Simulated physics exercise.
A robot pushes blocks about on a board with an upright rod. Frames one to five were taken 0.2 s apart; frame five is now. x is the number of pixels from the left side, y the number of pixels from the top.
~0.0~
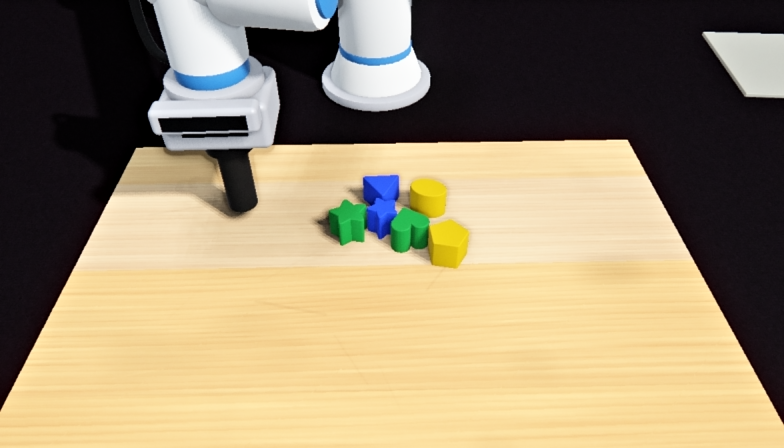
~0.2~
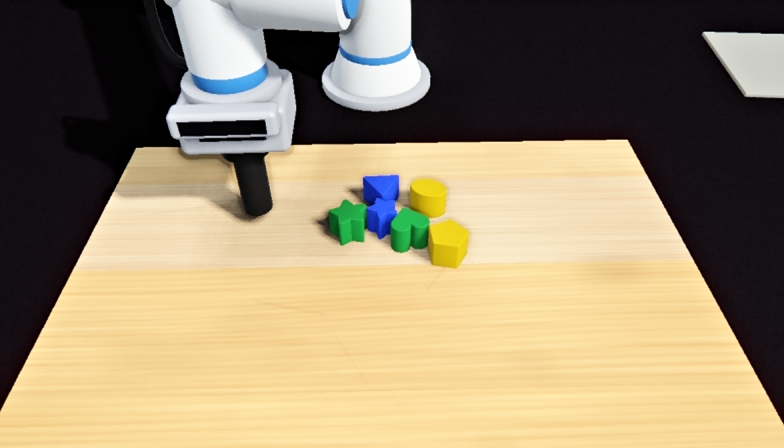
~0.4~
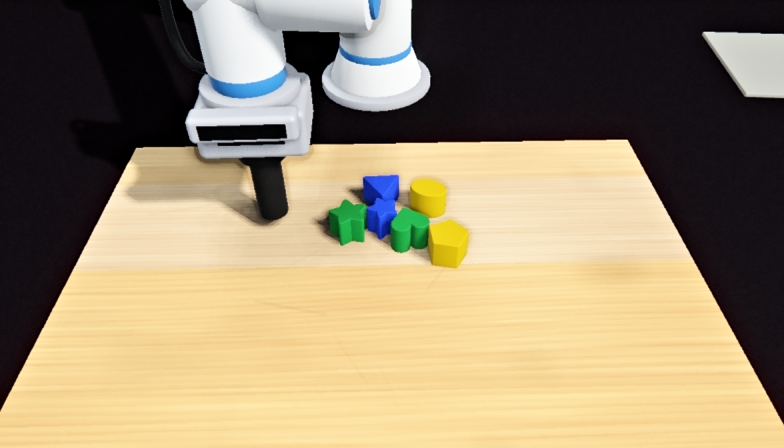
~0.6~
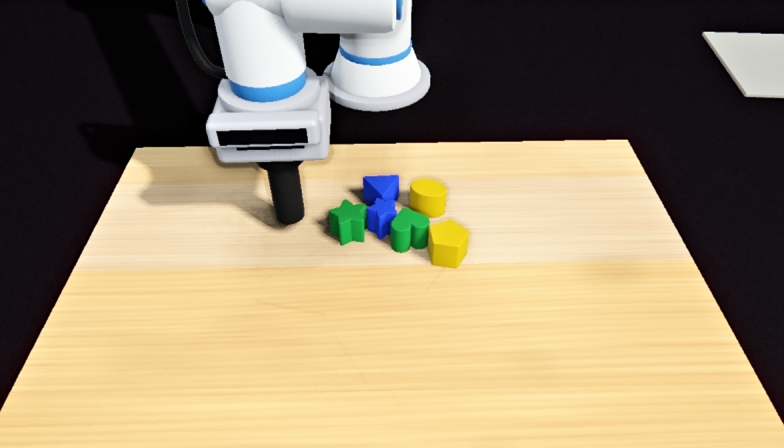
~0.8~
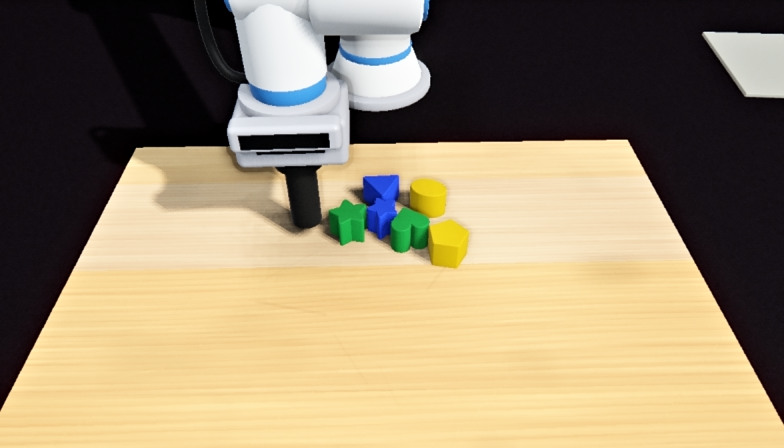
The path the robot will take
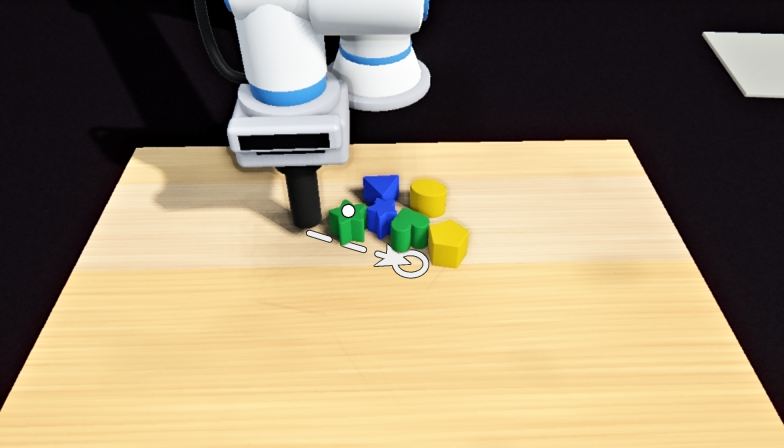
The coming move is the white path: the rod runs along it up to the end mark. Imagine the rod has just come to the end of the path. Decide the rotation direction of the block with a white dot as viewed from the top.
Viewed from above: Anti-clockwise.
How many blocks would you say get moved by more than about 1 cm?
Going by the path, three or more blocks will move.
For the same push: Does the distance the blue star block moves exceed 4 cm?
No, I don't think so.
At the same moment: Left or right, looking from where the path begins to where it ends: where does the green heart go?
The green heart goes left.
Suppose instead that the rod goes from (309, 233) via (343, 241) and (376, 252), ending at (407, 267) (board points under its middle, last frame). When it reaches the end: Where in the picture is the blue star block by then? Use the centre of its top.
Answer: (408, 196).
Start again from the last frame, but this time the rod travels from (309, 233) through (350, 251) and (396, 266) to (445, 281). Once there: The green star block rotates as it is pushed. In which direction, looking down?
It turns counter-clockwise.
The line goes from (309, 233) to (411, 264); the dot is on the green star block.
The first path, step by step. One third of the way, rod at (341, 230); green star block at (371, 209), turned 45° anticlockwise; blue star block at (396, 201); green heart at (413, 218), turned 20° clockwise.
Two thirds of the way, rod at (375, 240); green star block at (385, 212), turned 110° anticlockwise; blue star block at (402, 195); green heart at (424, 215), turned 25° clockwise; yellow pentagon at (452, 234).
At the end, rod at (411, 250); green star block at (386, 212), turned 120° anticlockwise; blue star block at (402, 195); green heart at (424, 215), turned 25° clockwise; yellow pentagon at (452, 234).
